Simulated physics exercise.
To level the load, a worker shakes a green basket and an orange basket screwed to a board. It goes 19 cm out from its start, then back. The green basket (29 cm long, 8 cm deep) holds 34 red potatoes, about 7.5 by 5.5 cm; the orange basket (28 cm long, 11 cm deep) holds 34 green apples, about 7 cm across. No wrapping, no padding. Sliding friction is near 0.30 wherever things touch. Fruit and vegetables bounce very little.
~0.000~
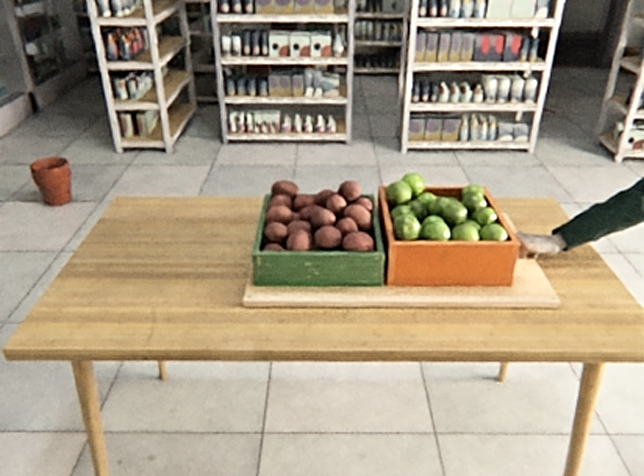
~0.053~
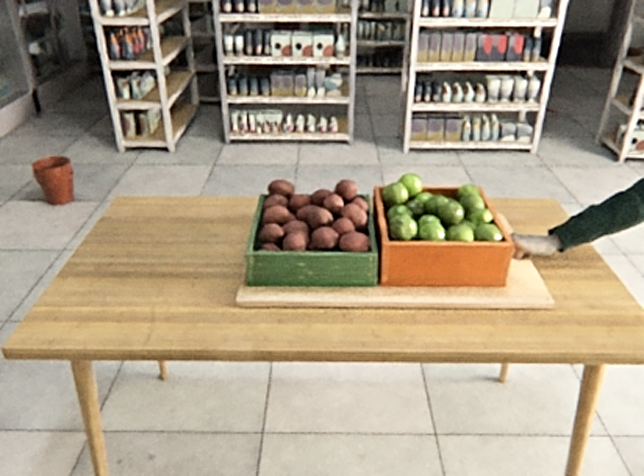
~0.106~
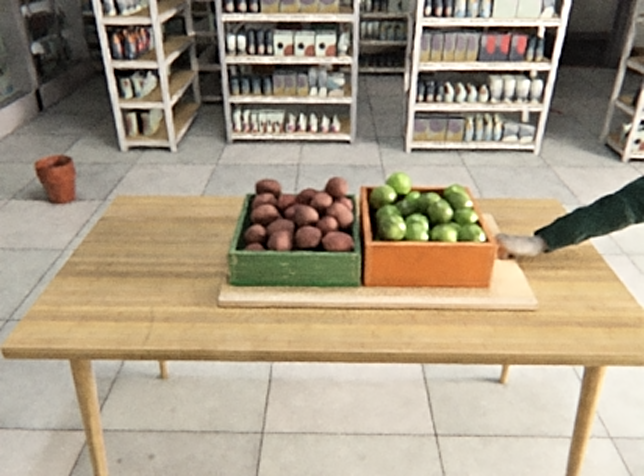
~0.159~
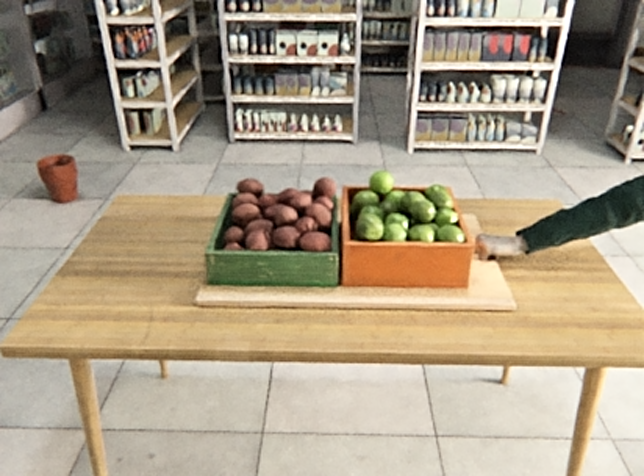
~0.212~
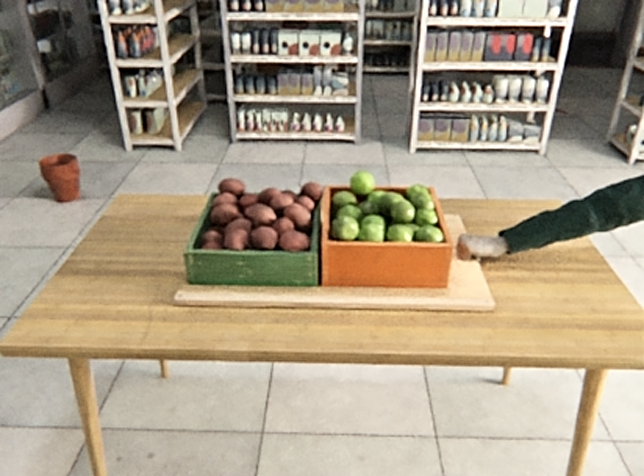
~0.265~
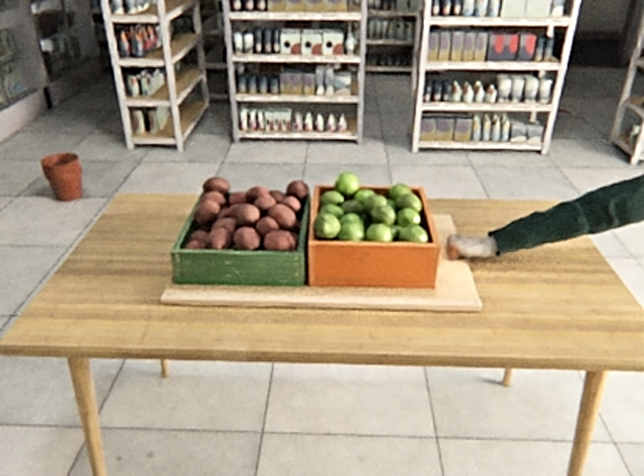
A hand pushes a board holding baskets of red potatoes and green apples left across a table.
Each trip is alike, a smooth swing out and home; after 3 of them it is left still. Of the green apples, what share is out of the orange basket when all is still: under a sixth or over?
It sheds under a sixth of them.
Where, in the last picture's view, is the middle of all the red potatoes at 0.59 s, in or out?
At about (317, 232).
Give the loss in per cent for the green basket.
Lost: Green basket 20 per cent.
After 0.59 s, the green basket is down by 2 of 34 and the orange basket is down by 2 of 34.
After 0.99 s, the green basket is down by 1 of 34 and the orange basket is down by 2 of 34.
After 1.55 s, the green basket is down by 5 of 34 and the orange basket is down by 2 of 34.
When it is over (at 2.27 s), the green basket is down by 7 of 34 and the orange basket is down by 2 of 34. Asked share, 2 of 34, 6 per cent.
